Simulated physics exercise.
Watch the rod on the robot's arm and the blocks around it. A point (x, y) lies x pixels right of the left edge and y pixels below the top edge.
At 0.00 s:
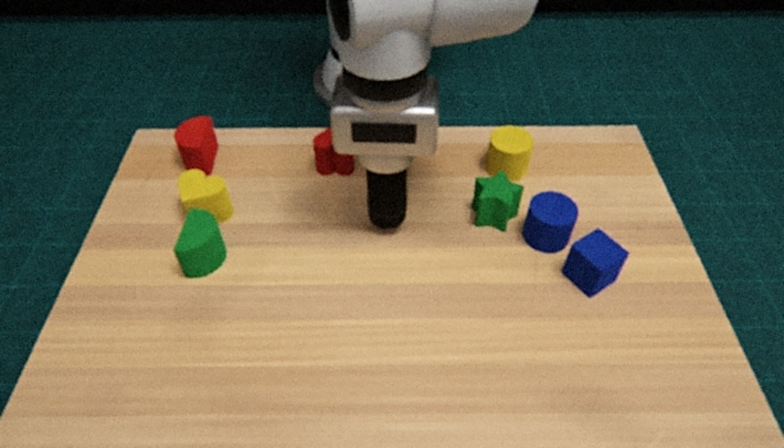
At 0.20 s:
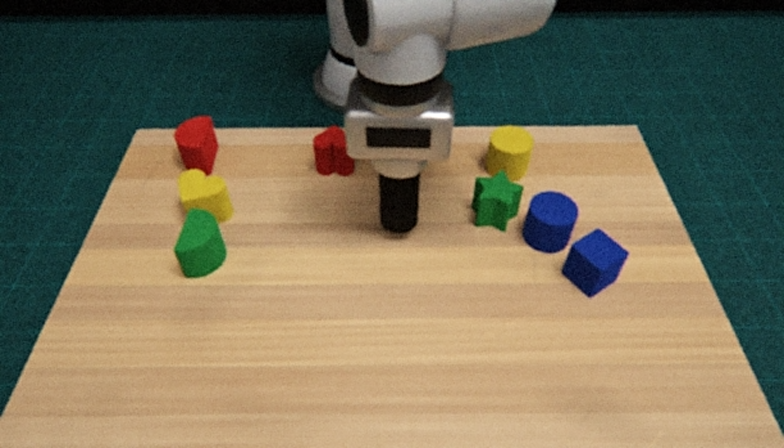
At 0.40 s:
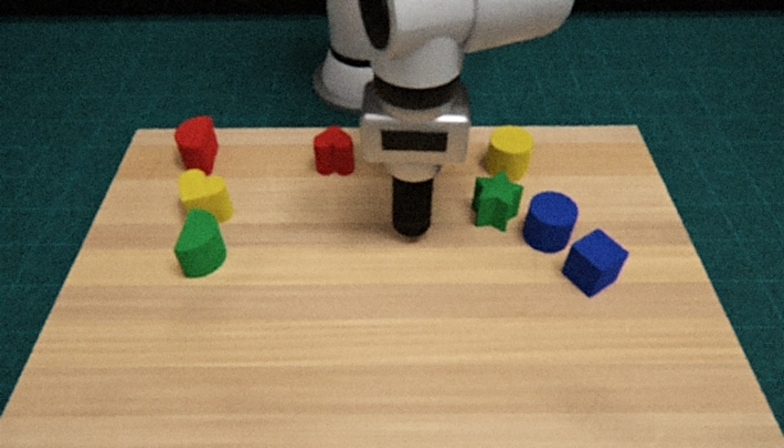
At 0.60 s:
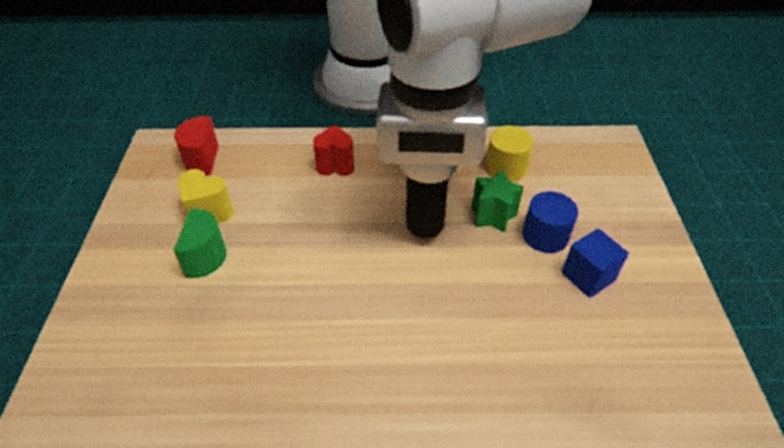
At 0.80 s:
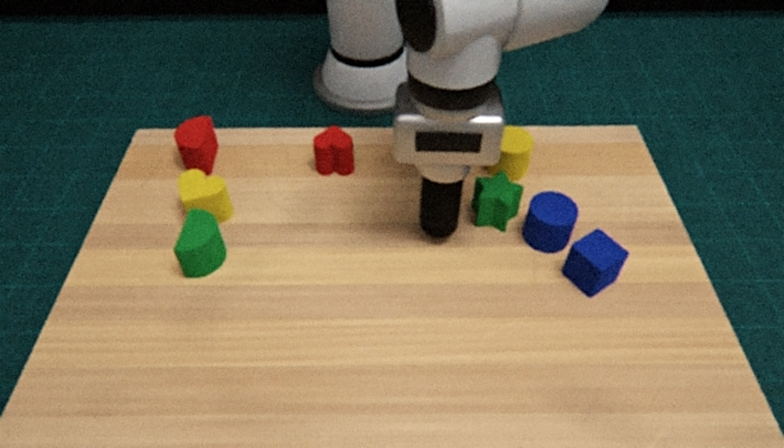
Over a wooden board with colored blocks, a robot arm's black rod moves slightly right.
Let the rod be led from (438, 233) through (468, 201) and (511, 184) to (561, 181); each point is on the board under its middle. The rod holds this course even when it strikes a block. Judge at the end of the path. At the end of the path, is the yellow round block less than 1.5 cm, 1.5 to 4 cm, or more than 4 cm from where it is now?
It goes 1.5 to 4 cm.
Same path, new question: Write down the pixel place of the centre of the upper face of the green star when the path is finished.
In the picture, that point is around (521, 182).
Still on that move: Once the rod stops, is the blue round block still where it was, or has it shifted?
The block in question stays where it was by the end.
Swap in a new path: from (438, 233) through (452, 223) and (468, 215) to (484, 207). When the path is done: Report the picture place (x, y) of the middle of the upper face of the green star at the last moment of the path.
Pixel (526, 181).
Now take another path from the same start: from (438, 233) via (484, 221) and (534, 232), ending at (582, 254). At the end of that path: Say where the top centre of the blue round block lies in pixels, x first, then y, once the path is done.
(640, 229)
What follows on the original path. One third of the way, rod (470, 192); green star (506, 184), turned 30° clockwise.
Two thirds of the way, rod (514, 175); green star (521, 182), turned 85° clockwise; yellow round block (523, 130).
At the end, rod (564, 172); green star (521, 182), turned 85° clockwise; yellow round block (529, 127); blue round block unmoved.
